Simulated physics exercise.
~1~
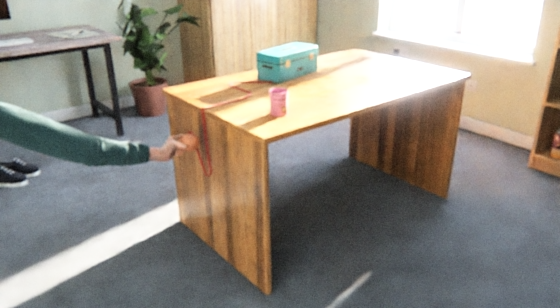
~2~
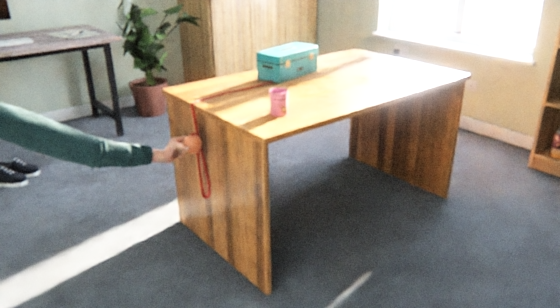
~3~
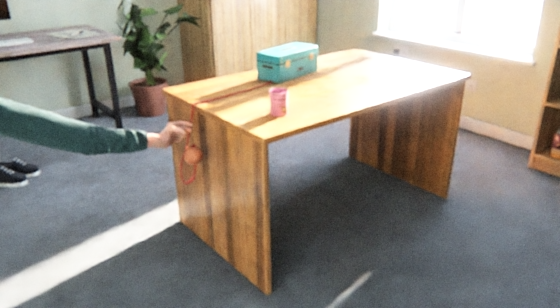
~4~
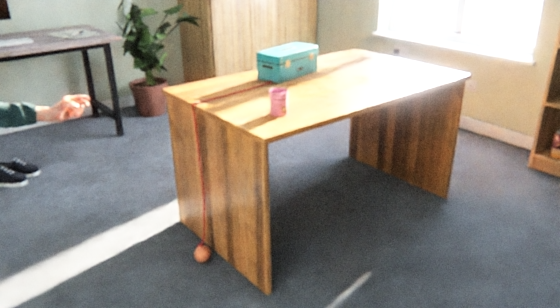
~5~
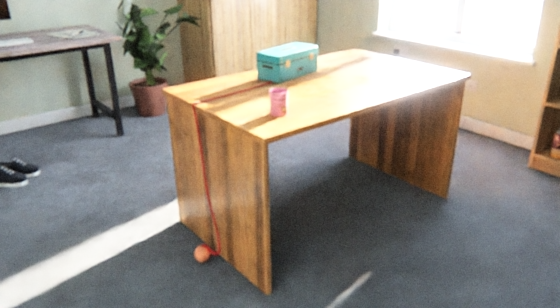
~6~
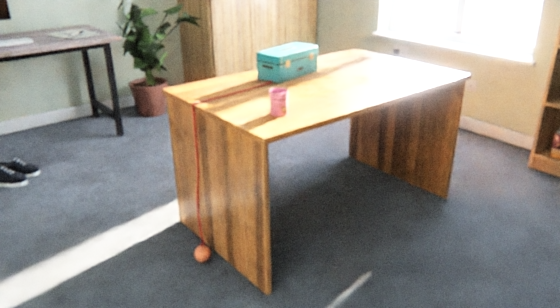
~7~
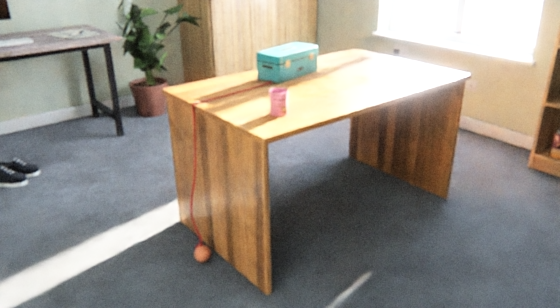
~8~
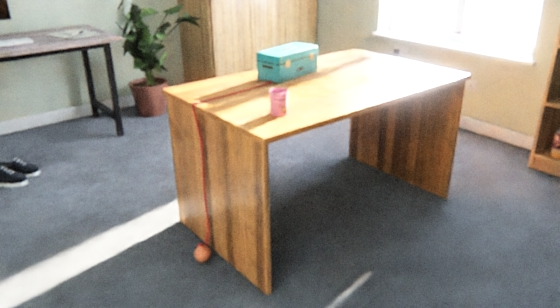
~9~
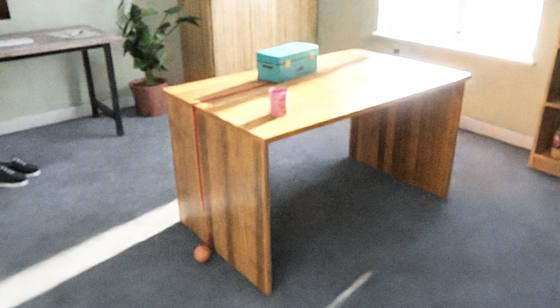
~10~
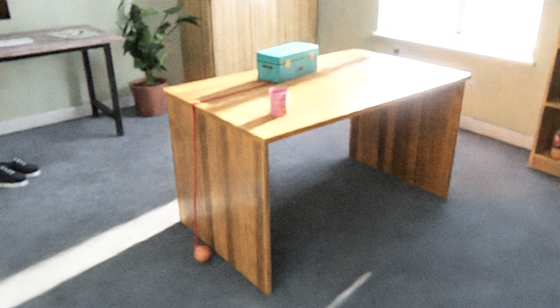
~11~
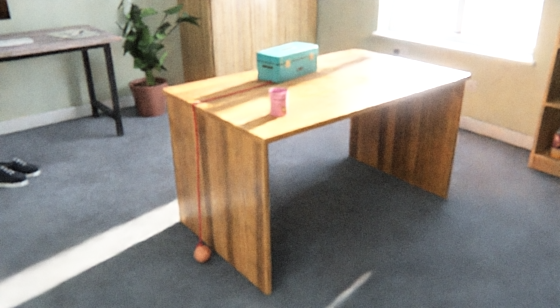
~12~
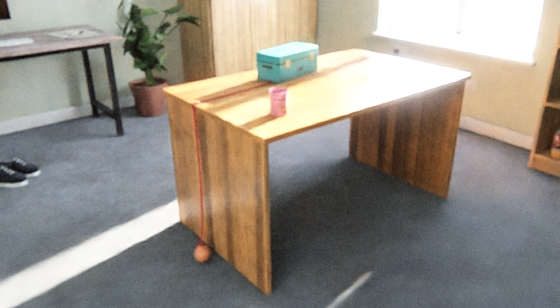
An orange on a ribbon drops from a hand to the floor beside the desk.
